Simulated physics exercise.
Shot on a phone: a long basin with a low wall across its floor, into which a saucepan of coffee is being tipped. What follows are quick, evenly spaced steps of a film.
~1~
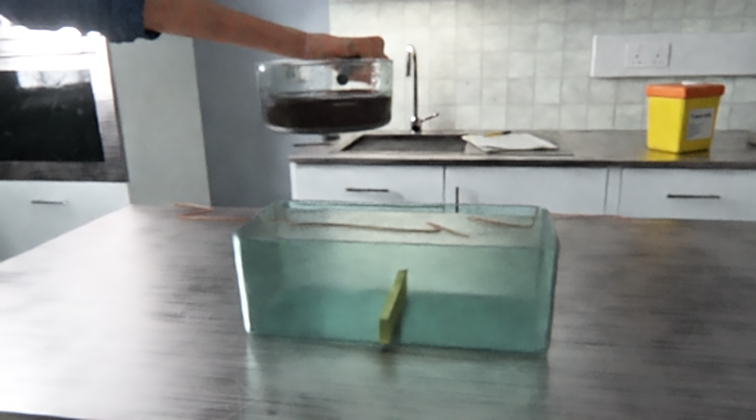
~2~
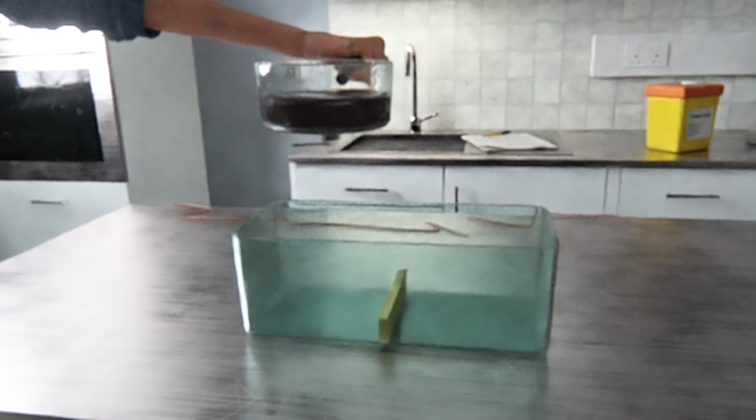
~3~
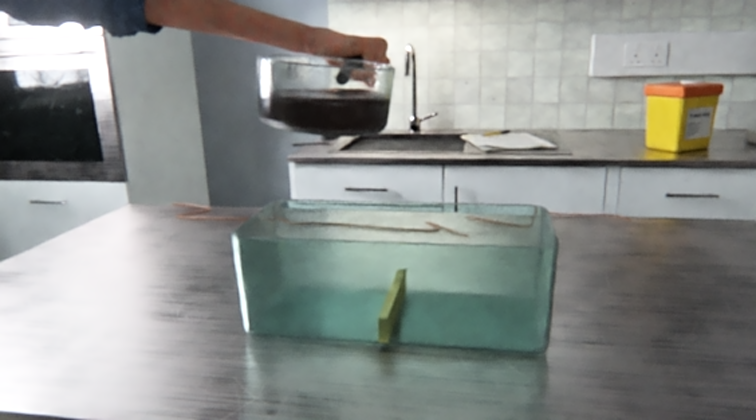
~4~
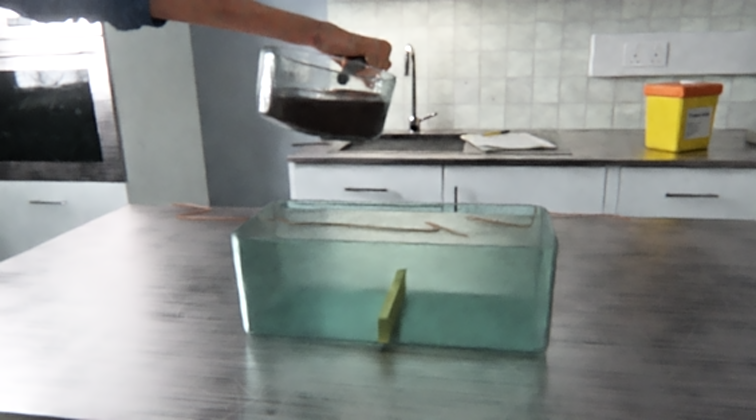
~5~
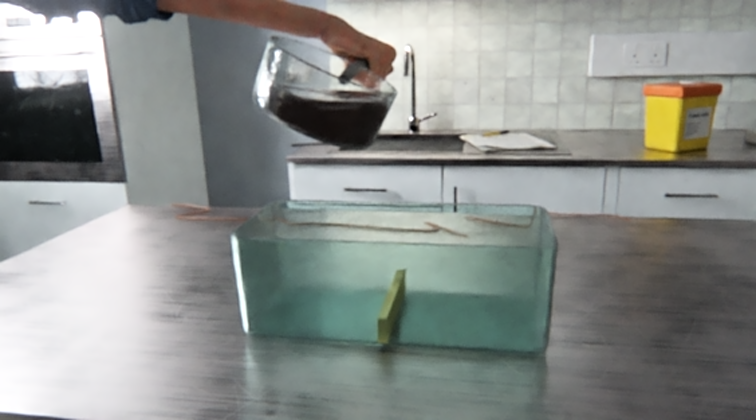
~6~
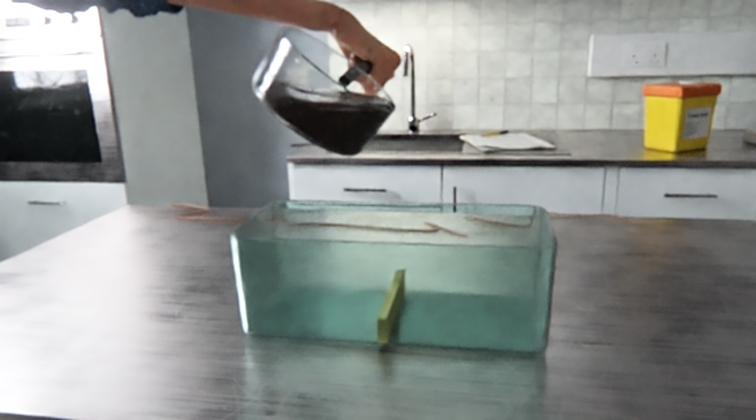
The clip opens on a hand holding a clear saucepan of dark coffee nearly level above a long glass basin, which has a low greenish wall across its floor. The hand tilts the pan, slowly at first and then more steeply, lowering its right side while the basin stays still.
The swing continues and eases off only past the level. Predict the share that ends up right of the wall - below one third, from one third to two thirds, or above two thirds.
The share is above two thirds.
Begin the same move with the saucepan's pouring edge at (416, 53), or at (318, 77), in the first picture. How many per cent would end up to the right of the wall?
The first gives 85 %, the second 15 %.
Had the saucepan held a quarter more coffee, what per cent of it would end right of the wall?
About 75 percent.
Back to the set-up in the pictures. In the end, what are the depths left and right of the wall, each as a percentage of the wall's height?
20 per cent for the left part, 50 for the right.
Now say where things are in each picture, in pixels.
The first frame shows tilt 0°; pouring edge (391, 63); surface from (269, 95) to (390, 94); the long basin's rim runs from (255, 218) to (553, 227); the wall's top is at (394, 292).
The second frame shows tilt 2°; pouring edge (391, 64); surface from (268, 94) to (389, 94).
The third frame shows tilt 7°; pouring edge (393, 70); surface from (267, 93) to (389, 95).
The fourth frame shows tilt 15°; pouring edge (395, 81); surface from (265, 91) to (389, 97).
The fifth frame shows tilt 25°; pouring edge (395, 95); surface from (263, 86) to (390, 98).
The sixth frame shows tilt 38°; pouring edge (393, 111); surface from (264, 81) to (394, 102).
A moment on, the saucepan is tipped right over and 21 per cent is still to pour, 0 is left of the wall and 33 right of it.
Next, the saucepan is tipped right over and 4 per cent is still to pour, 18 is left of the wall and 70 right of it.
Then the saucepan is tipped right over and 0 per cent is still to pour, 21 is left of the wall and 77 right of it.
Later the saucepan is tipped right over and 0 per cent is still to pour, 22 is left of the wall and 77 right of it.
At rest 22 per cent lies left of the wall, 77 right of it and 1 outside.
